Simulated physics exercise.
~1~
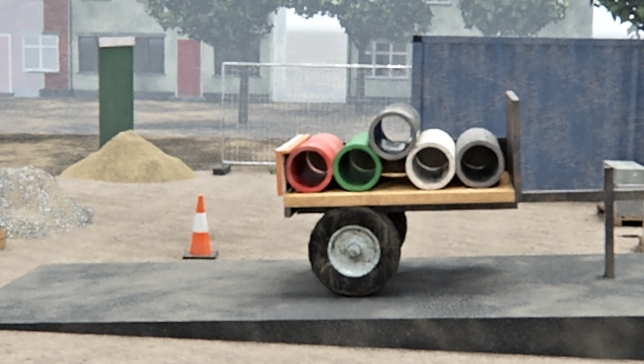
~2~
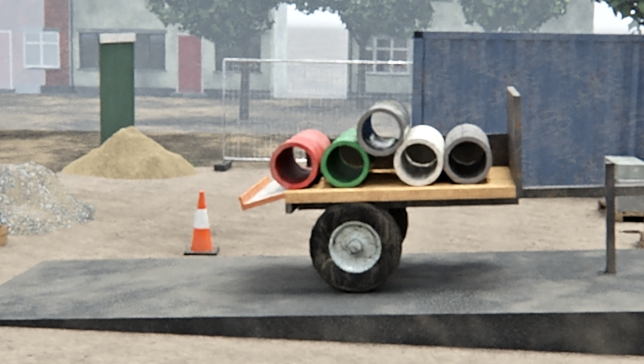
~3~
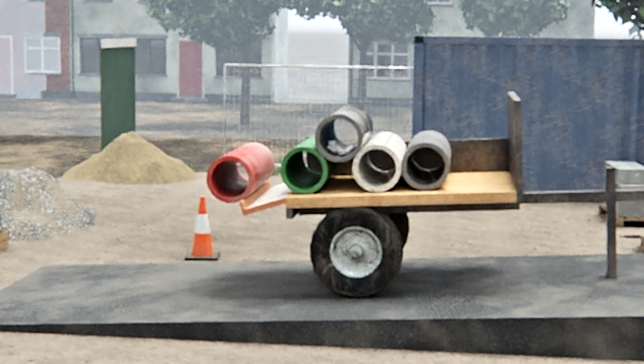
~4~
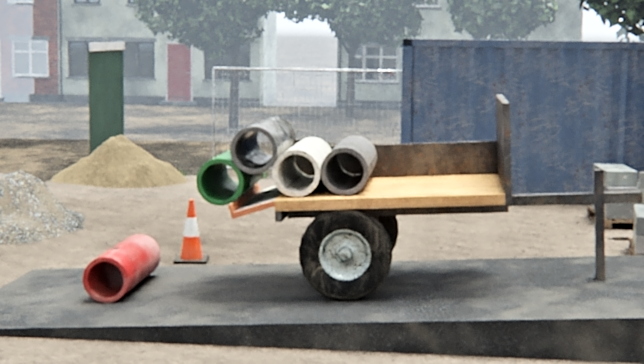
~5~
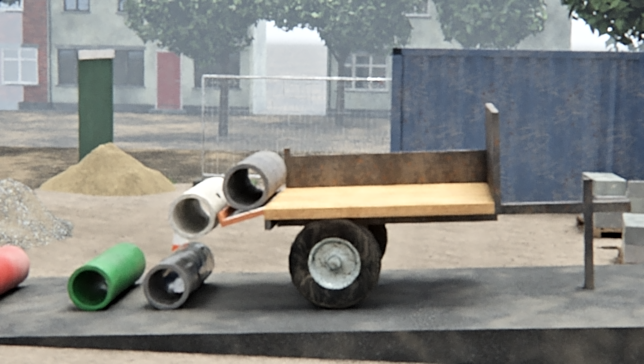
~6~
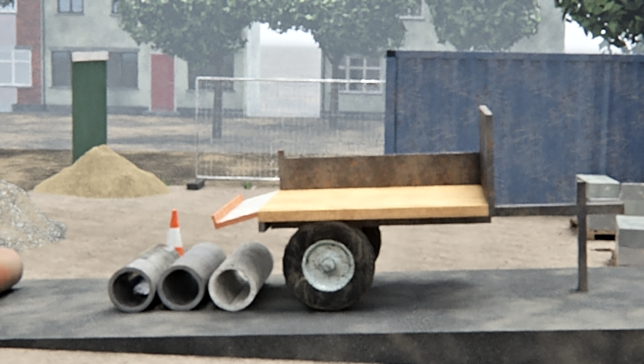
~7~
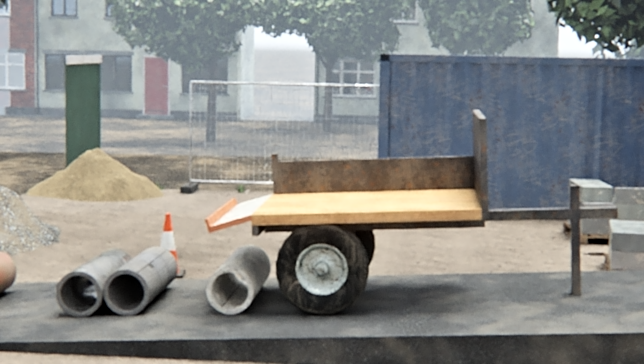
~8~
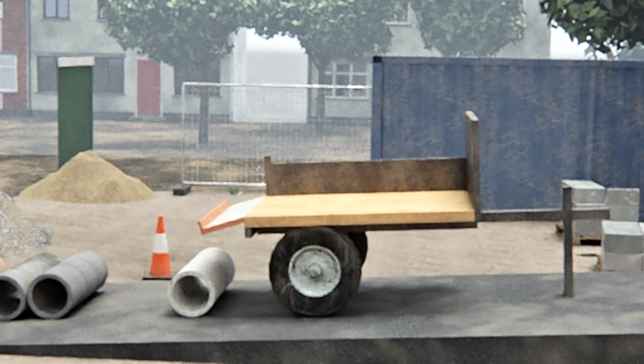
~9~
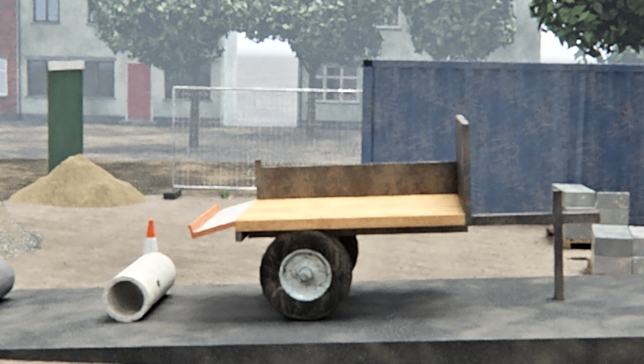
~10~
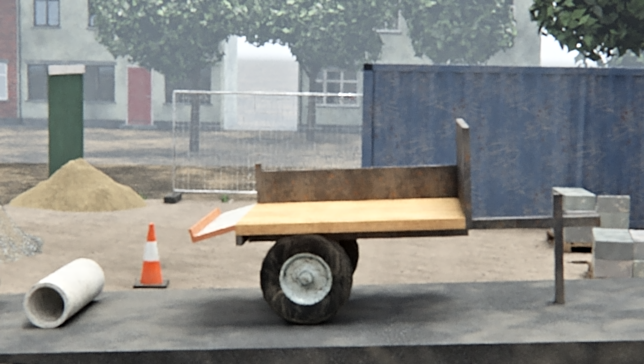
At first, five concrete pipes, including a red one and a green one, sit stacked on the wooden bed of a parked trailer as the tailgate at its left end stands upright. The tailgate drops into a downward slant, and the pipes start rolling left. The red pipe goes over the edge first and lands on the dark slope, followed by the green one. The three grey and pale pipes tumble off after them. All roll away to the left past a traffic cone, leaving the trailer empty and one pale pipe still in view.
